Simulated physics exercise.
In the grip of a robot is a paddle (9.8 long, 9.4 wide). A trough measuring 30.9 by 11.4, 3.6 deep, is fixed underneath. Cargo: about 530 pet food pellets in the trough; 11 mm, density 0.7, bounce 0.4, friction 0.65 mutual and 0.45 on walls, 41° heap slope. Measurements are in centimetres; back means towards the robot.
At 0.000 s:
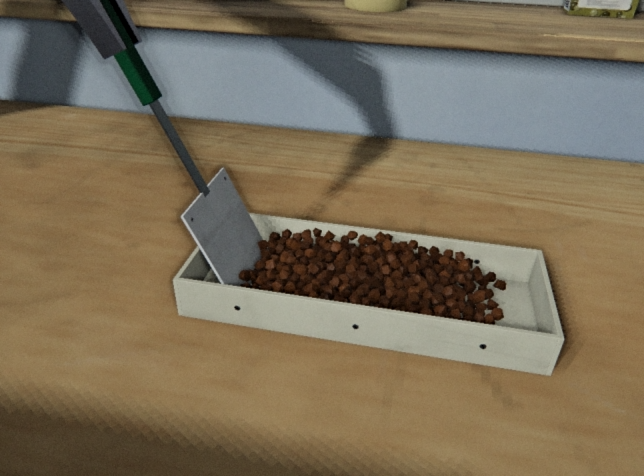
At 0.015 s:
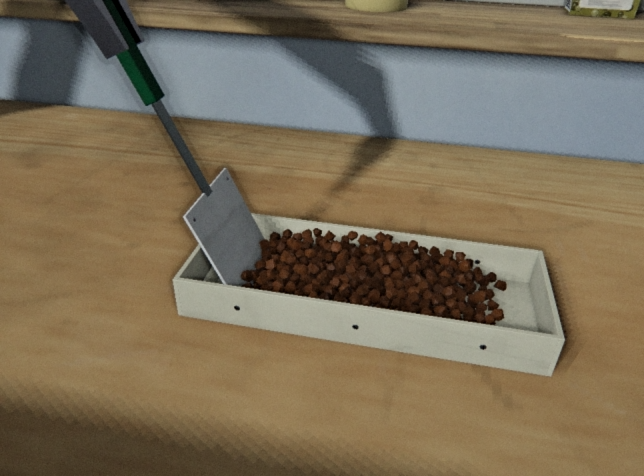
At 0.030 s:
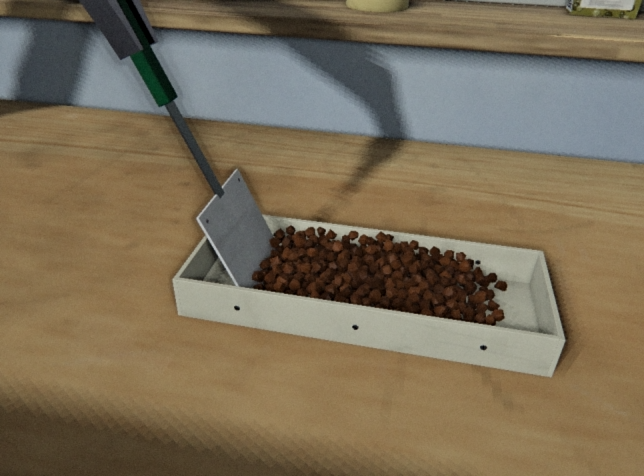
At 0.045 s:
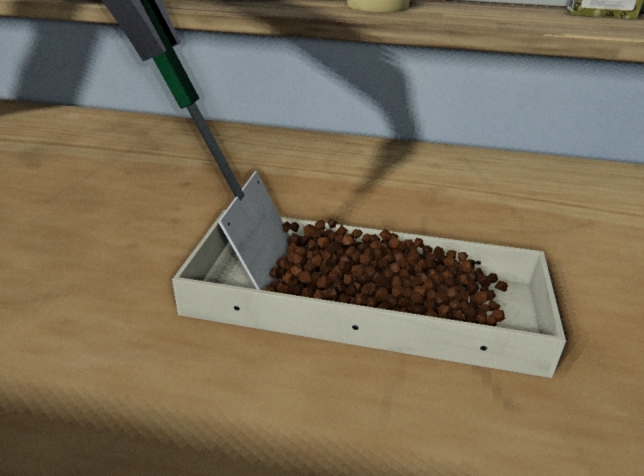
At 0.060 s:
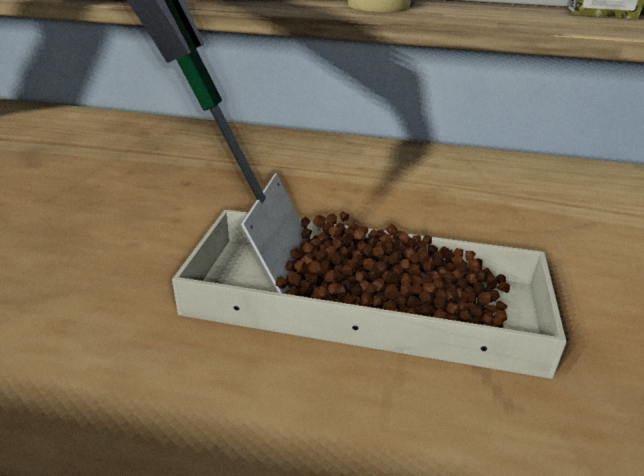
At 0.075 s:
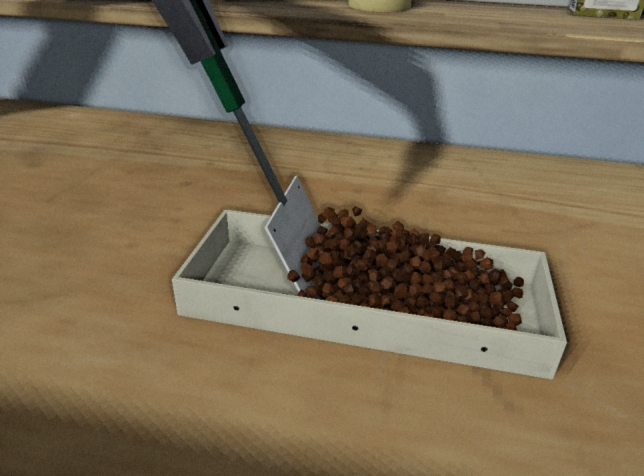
On a wooden countertop, a tilted metal paddle on a green and dark arm rests at the left end of a pale trough of small brown pellets. The paddle then slides right through the trough, pushing the pellets into a taller heap and leaving the floor behind it mostly bare.
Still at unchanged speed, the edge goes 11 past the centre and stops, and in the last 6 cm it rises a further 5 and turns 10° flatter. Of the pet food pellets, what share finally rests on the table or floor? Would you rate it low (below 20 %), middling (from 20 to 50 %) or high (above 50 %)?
High, above 50 %.
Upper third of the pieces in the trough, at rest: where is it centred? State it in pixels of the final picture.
Near (520, 298).
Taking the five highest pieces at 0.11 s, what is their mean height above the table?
Height: Some 10 cm.
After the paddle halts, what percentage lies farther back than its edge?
Share estimate: Near 20 %.
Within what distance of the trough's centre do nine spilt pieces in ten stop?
Distance: Approx. 55 cm.
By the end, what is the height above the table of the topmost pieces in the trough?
It reaches roughly 5.0 cm.
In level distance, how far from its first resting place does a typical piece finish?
The figure is about 29 cm.
After 0.11 s, sloping 65°, highest piece 10 above the table; 524 in the trough, 9 on the blade or in flight.
After 0.15 s, sloping 63°, highest piece 12 above the table; 495 in the trough, 38 on the blade or in flight.
After 0.37 s, sloping 55°, highest piece 10 above the table; 225 in the trough, 161 on the table or floor, 147 on the blade or in flight.
After 1.42 s, sloping 55°, highest piece 4 above the table; 308 on the table or floor, 225 in the trough.
In the end, 308 on the table or floor, 225 in the trough. That is 58 % on the table or floor.
